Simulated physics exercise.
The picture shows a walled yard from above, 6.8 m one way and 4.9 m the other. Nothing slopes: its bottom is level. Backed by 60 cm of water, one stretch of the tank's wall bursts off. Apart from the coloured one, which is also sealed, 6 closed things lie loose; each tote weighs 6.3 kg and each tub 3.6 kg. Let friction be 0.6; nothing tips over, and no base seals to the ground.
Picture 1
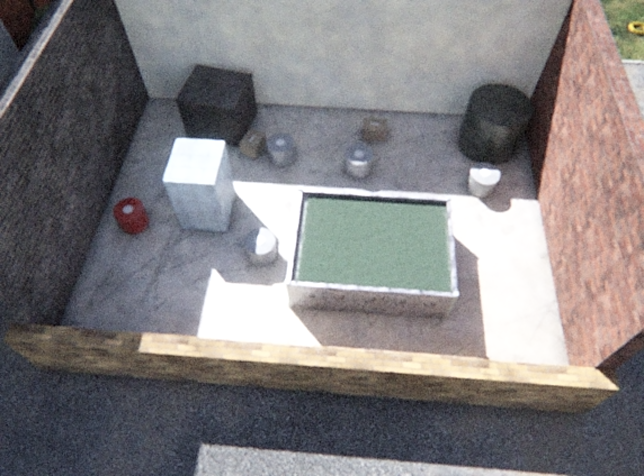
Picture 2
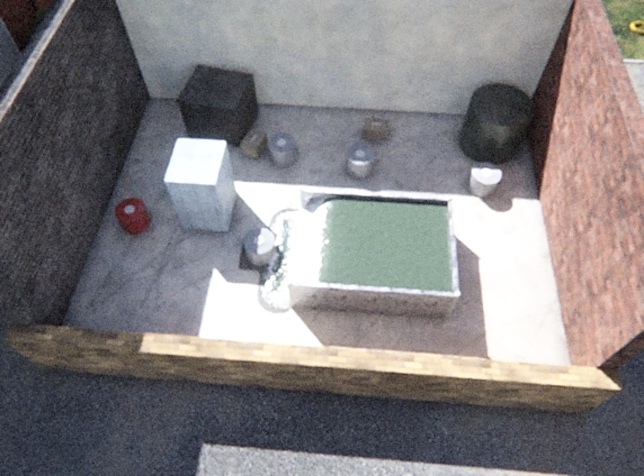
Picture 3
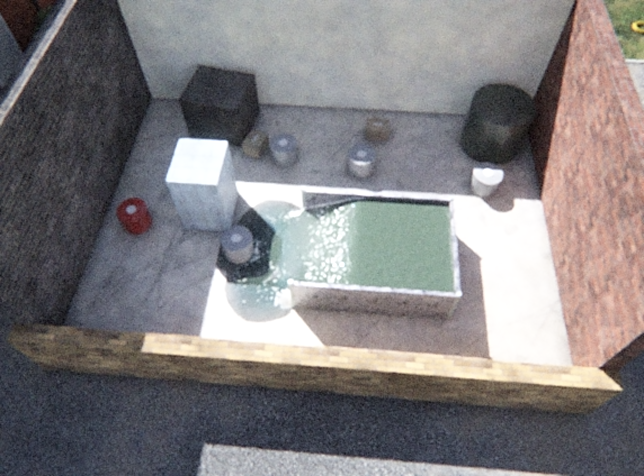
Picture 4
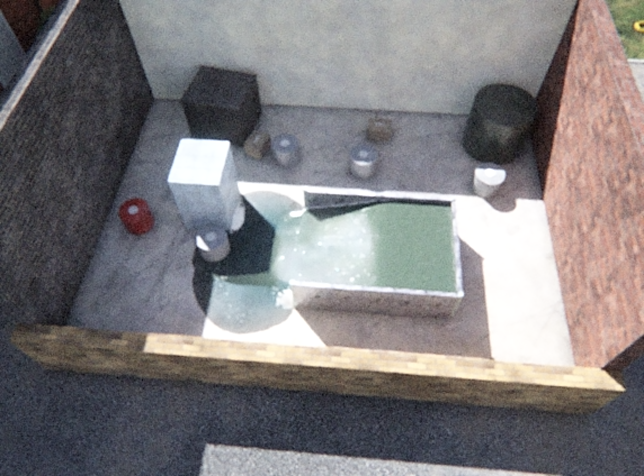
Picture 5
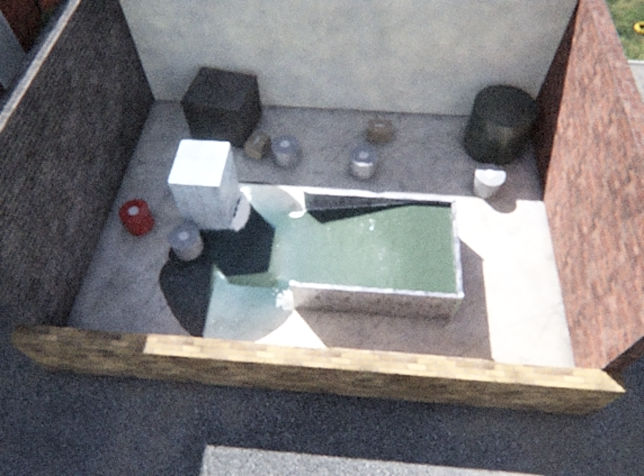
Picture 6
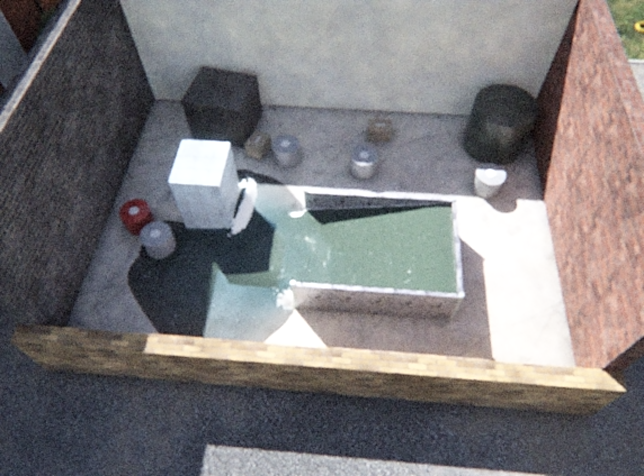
Green water bursts from the tank's left side and pushes a grey container toward the red tub.
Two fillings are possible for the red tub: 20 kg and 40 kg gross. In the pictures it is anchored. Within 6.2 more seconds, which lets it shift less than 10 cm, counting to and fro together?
I'd wager neither one passes.
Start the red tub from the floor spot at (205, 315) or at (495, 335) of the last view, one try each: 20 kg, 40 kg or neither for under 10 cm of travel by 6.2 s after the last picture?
No option, then light one suffices.
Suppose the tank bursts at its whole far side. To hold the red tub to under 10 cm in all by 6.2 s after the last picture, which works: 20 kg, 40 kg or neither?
Under that change, the lighter pick does it.
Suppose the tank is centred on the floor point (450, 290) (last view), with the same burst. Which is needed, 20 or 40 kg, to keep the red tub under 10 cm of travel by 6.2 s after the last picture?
Lab note - in that case: No option works.
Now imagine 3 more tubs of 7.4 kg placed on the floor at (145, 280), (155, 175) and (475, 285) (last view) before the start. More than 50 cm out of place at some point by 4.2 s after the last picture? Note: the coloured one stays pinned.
One after another they come out beyond the mark, beyond the mark, within the mark.
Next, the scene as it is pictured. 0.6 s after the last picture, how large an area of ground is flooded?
About 12.0 m2.
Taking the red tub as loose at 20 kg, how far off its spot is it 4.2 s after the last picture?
Roughly 150 cm.
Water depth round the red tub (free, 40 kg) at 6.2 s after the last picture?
11 cm, roughly.
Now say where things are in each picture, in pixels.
The first frame shows the red tub at (128, 210) rests on the ground; 3.2 m2 under water; 0 of 7 have shifted.
The second frame shows the red tub at (130, 210) rests on the ground; 4.0 m2 under water; 0 of 7 have shifted.
The third frame shows the red tub at (131, 210), on the bottom; water covers 5.0 m2; 1 of 7 have shifted.
The fourth frame shows the red tub at (133, 210) rests on the ground; water covers 6.1 m2; 1 of 7 have shifted.
The fifth frame shows the red tub at (134, 211), on the bottom; water covers 7.2 m2; 1 of 7 have shifted.
The sixth frame shows the red tub at (134, 211) rests on the ground; water covers 8.5 m2; 1 of 7 have shifted.
Then, 0.6 s after the last picture the red tub would be 4 cm from its start with 20 kg and 0 cm from its start with 40 kg; 8 cm of water round it then.
Then, 2.3 s after the last picture the red tub would be 84 cm from its start with 20 kg and 6 cm from its start with 40 kg; 15 cm of water round it then.
Then, 4.2 s after the last picture the red tub would be 166 cm from its start with 20 kg and 32 cm from its start with 40 kg; 8 cm of water round it then.
Then, 6.2 s after the last picture the red tub would be 222 cm from its start with 20 kg and 32 cm from its start with 40 kg; 11 cm of water round it then.
